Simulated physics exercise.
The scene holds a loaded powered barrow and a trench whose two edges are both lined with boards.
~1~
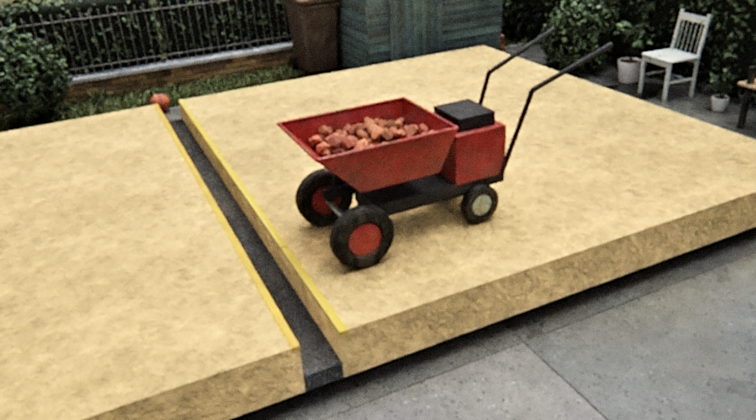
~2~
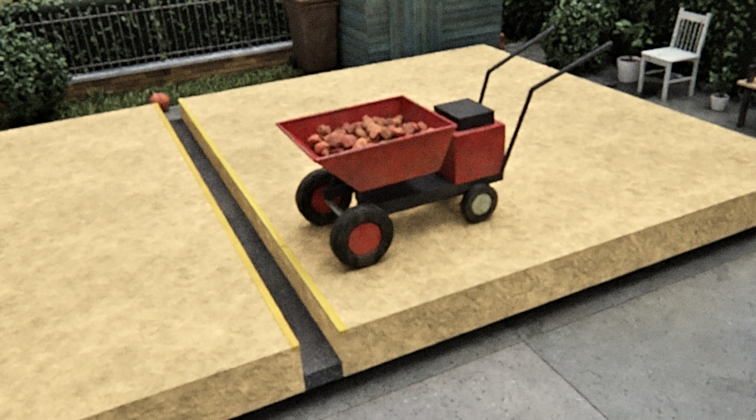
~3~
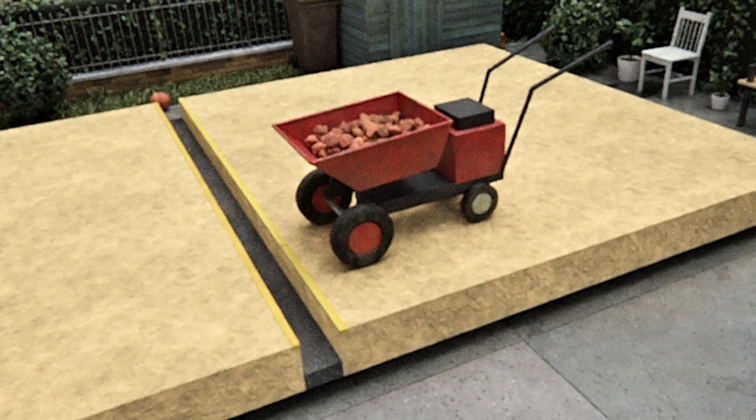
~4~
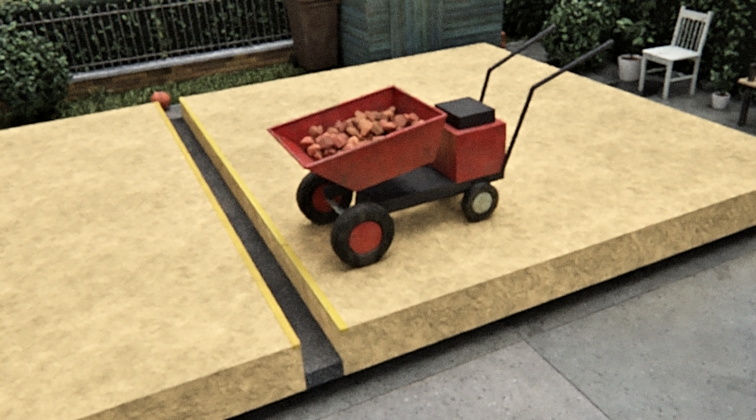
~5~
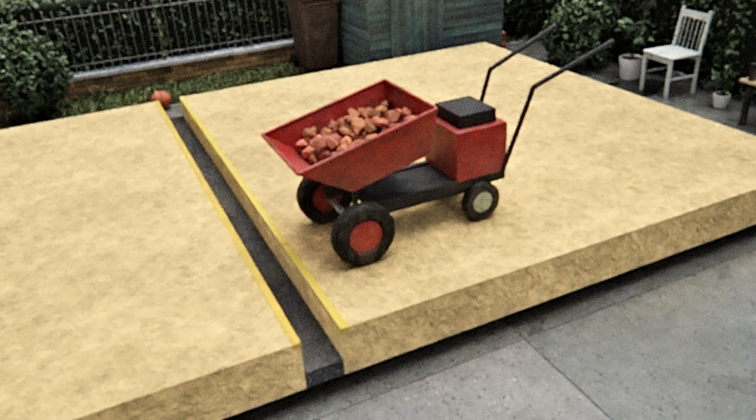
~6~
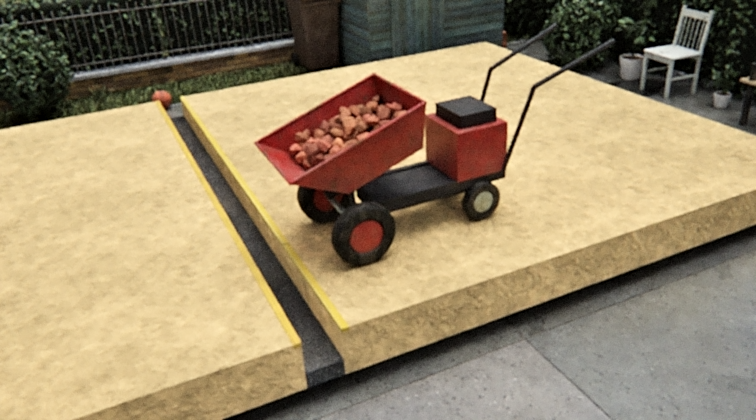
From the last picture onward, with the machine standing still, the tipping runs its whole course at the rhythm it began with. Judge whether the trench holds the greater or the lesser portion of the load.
The trench is left with a minor part of the load.
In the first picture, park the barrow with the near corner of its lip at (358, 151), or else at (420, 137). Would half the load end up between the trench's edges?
Okay, first it's the bigger portion, and then it's a smaller portion.
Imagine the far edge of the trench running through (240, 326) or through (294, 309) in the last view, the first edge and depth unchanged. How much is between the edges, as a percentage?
You'd get 80 in a hundred the first time and 0 in a hundred the second.
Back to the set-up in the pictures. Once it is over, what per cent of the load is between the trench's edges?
I'd estimate close to 0 per cent.
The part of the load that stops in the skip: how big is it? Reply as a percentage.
Result: Close to 35 per cent.
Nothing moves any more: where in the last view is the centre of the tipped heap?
Last view, resting centre - approx. (212, 276).
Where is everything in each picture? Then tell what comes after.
Lip of the skip near (317, 161), level; top of the load near (384, 135), lumps of rubble; first edge of the trench near (323, 302); far edge near (278, 316), the trench under half as wide as the skip, and about as deep as wide, in the first picture.
Lip of the skip near (315, 161), level; top of the load near (383, 133), in the second picture.
Lip of the skip near (311, 163), tipped barely; top of the load near (380, 131), in the third picture.
Lip of the skip near (306, 168), tipped a little; top of the load near (384, 127), in the fourth picture.
Lip of the skip near (298, 174), tipped a little; top of the load near (377, 123), in the fifth picture.
Lip of the skip near (291, 184), tipped clearly; top of the load near (384, 117); first edge of the trench near (325, 299); far edge near (280, 313), in the sixth picture.
Shortly afterwards, skip tipped steeply; the whole lot in the skip.
Next, skip tipped right over; the bulk in the skip; near a quarter beyond it.
Some moments later, skip tipped right over; near a third in the skip; near two thirds beyond it.
In the end, skip tipped right over; near a third in the skip; only a few in or heaped over the trench; near two thirds beyond it.
